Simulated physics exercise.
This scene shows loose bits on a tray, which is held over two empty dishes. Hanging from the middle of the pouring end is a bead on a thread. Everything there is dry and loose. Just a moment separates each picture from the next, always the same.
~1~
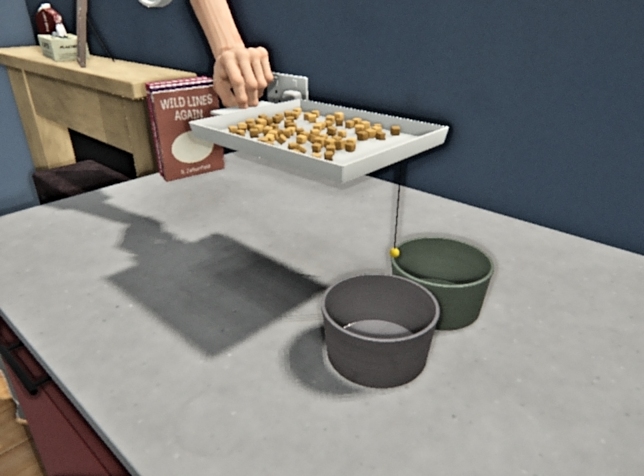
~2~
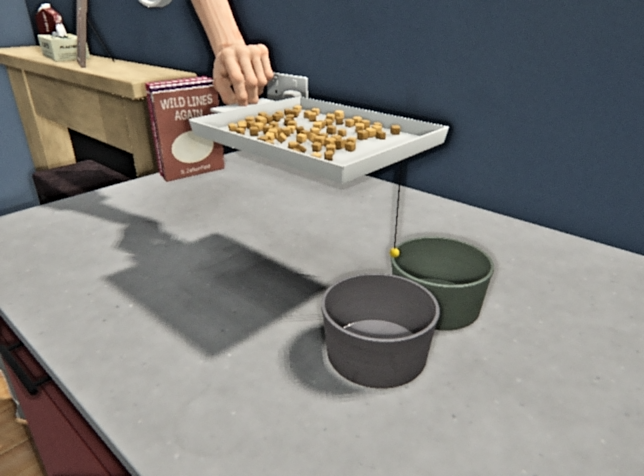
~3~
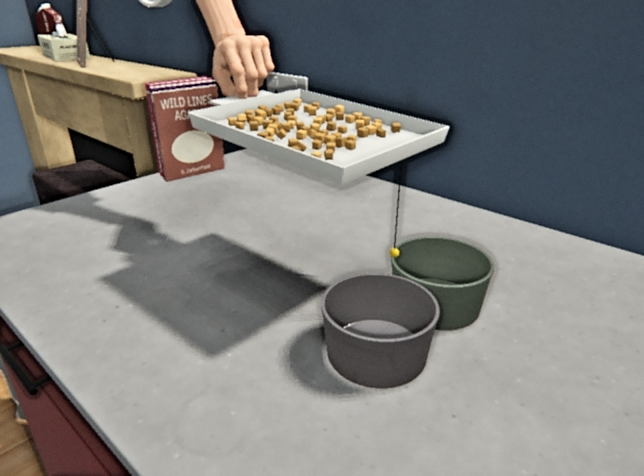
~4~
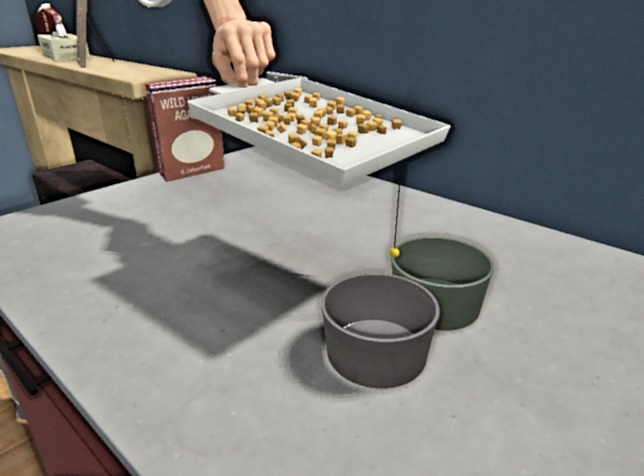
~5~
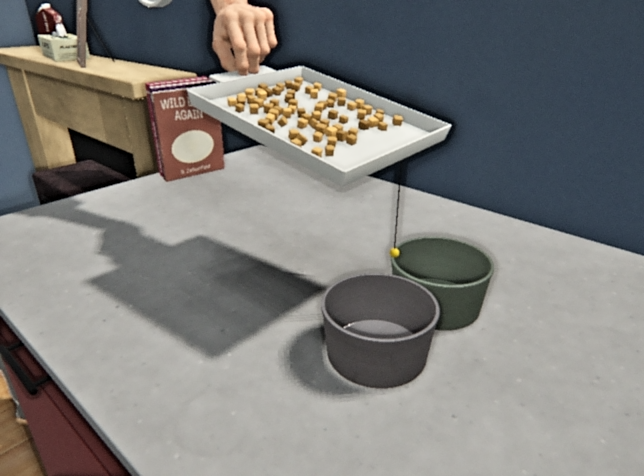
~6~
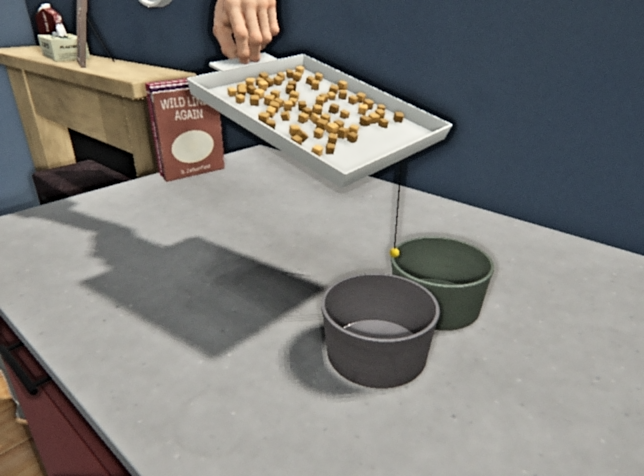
A hand at the top grips a white tray of small golden-brown cubes above a pale grey countertop, seen from slightly above in a room with a dark blue wall. Below sit a dark grey dish and, behind it to the right, a green one, with a yellow bead hanging on a thread and a red book at left. The tray's handle end gradually rises, tilting it slightly, while the camera stays still.
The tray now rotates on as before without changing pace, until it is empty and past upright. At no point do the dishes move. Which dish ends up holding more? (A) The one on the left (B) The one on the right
Answer: A.
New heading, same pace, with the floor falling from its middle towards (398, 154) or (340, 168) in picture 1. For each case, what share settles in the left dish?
I'd put it at some 10 % and then some 70 %.
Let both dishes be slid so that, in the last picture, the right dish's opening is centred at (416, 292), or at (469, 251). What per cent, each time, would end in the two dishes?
Well, you'd get about 80 per cent and then about 60 per cent.
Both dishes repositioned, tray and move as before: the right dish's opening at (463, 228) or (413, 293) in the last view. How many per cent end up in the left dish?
20 %, then 10 %.
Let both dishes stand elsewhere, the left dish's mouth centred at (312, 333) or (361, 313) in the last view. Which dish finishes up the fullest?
In order of the tries: The dish on the right side, then the dish on the left side.
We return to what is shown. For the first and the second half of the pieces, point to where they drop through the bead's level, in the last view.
Roughly at (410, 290) first, and then at (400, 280).
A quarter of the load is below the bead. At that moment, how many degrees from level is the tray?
Tilt: Around 115 degrees.
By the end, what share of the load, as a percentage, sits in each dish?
Left dish 60 per cent; right dish 20 per cent.
Just after the last frame, tray tipped steeply; almost all on the tray; just a few in the air.
A moment on, tray tipped right over; almost all on the tray; just a few in the left dish.
Further on, tray tipped past a quarter turn; roughly two thirds in the left dish; about a tenth in the right dish; roughly a quarter outside both.
When it is over, tray tipped past a quarter turn; roughly two thirds in the left dish; about a tenth in the right dish; roughly a quarter outside both.
